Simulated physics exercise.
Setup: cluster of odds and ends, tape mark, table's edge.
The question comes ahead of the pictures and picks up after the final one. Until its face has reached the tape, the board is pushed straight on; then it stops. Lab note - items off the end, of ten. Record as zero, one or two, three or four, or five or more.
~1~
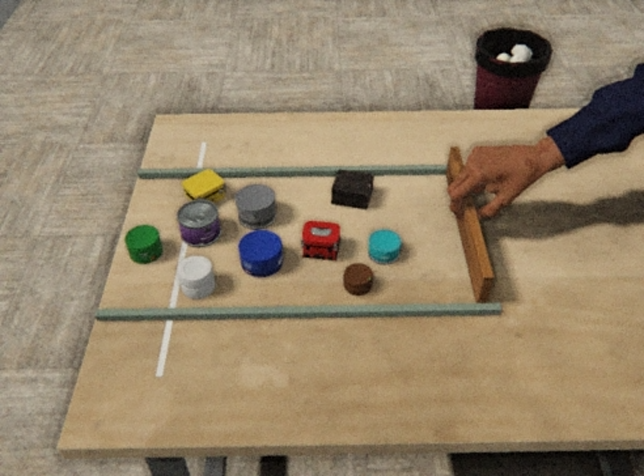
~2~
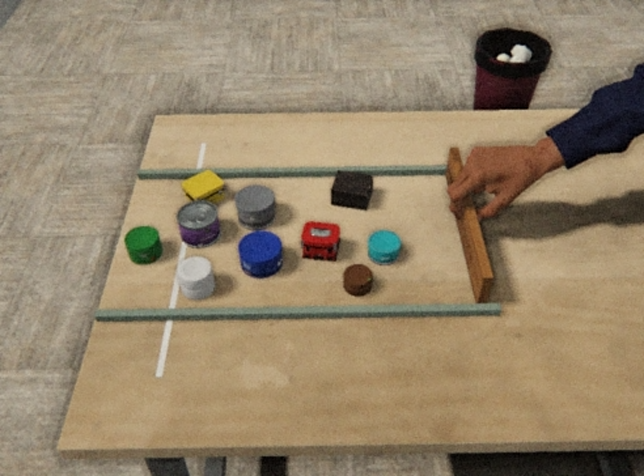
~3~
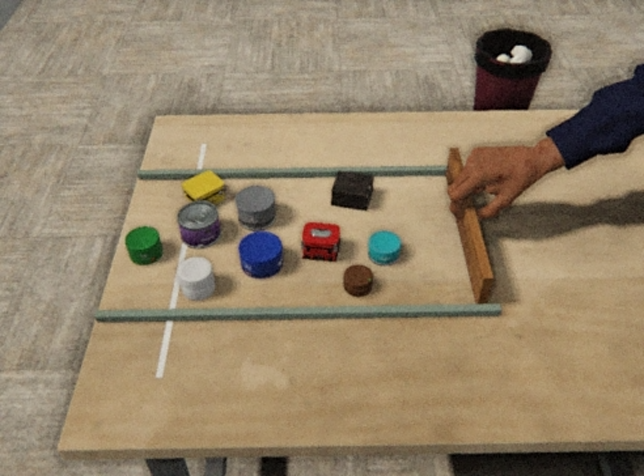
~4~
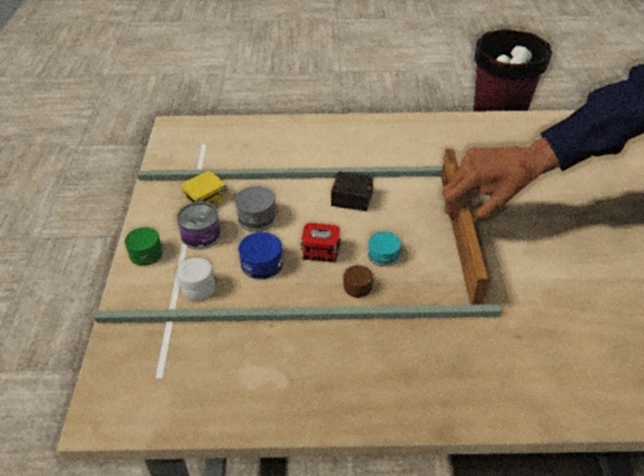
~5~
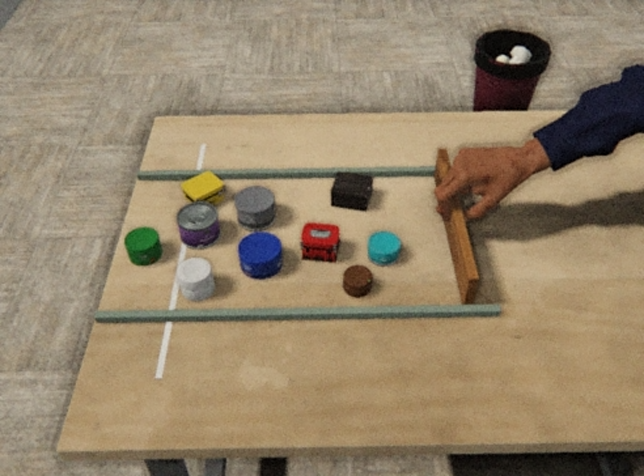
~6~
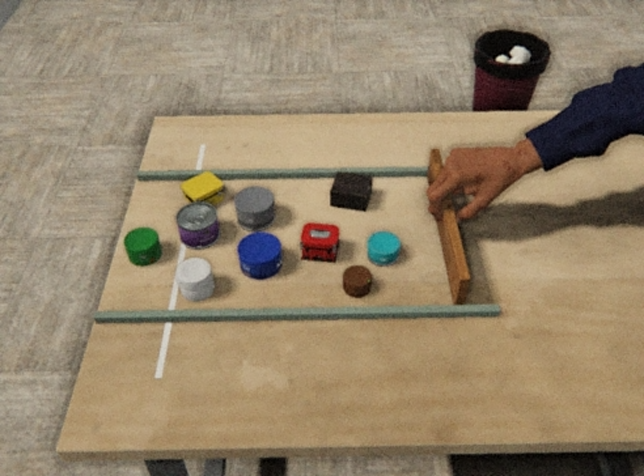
Most likely one of them, or two, will slide off.
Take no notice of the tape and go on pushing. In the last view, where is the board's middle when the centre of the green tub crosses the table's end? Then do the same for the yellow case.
First one: Around (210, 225). Other one: Around (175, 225).
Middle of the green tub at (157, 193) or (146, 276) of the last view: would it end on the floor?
One after the other: It ends up falling; it keeps its spot.
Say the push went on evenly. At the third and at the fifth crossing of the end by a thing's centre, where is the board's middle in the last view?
(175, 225), later (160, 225).
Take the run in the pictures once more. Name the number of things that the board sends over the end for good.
The total is 1.
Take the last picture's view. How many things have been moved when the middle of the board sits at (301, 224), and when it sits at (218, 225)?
By then 6, and 10.
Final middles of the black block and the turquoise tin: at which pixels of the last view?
Answer: First (173, 193), after that (166, 248).
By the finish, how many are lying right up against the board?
Tally at the end: 4.
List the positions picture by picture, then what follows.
In the first frame, green tub (144, 245); yellow case (204, 190); purple tin (199, 224); board (467, 220); tape (186, 239).
In the second frame, yellow case (204, 191); grey pot (256, 207).
In the third frame, purple tin (199, 225); red case (321, 242).
In the fourth frame, green tub (144, 247); turquoise tin (384, 249).
In the fifth frame, yellow case (204, 192); black block (352, 191).
In the sixth frame, green tub (143, 247); yellow case (203, 192); purple tin (198, 226); board (446, 222); tape (185, 241).
A little later, none off yet; green tub at rest near (143, 247); yellow case at rest near (203, 192); purple tin at rest near (198, 226).
Next, none off yet; green tub at rest near (142, 247); yellow case at rest near (203, 192); purple tin shifted a little near (178, 232).
When it is over, the number that fall off is one or two; down, green tub.
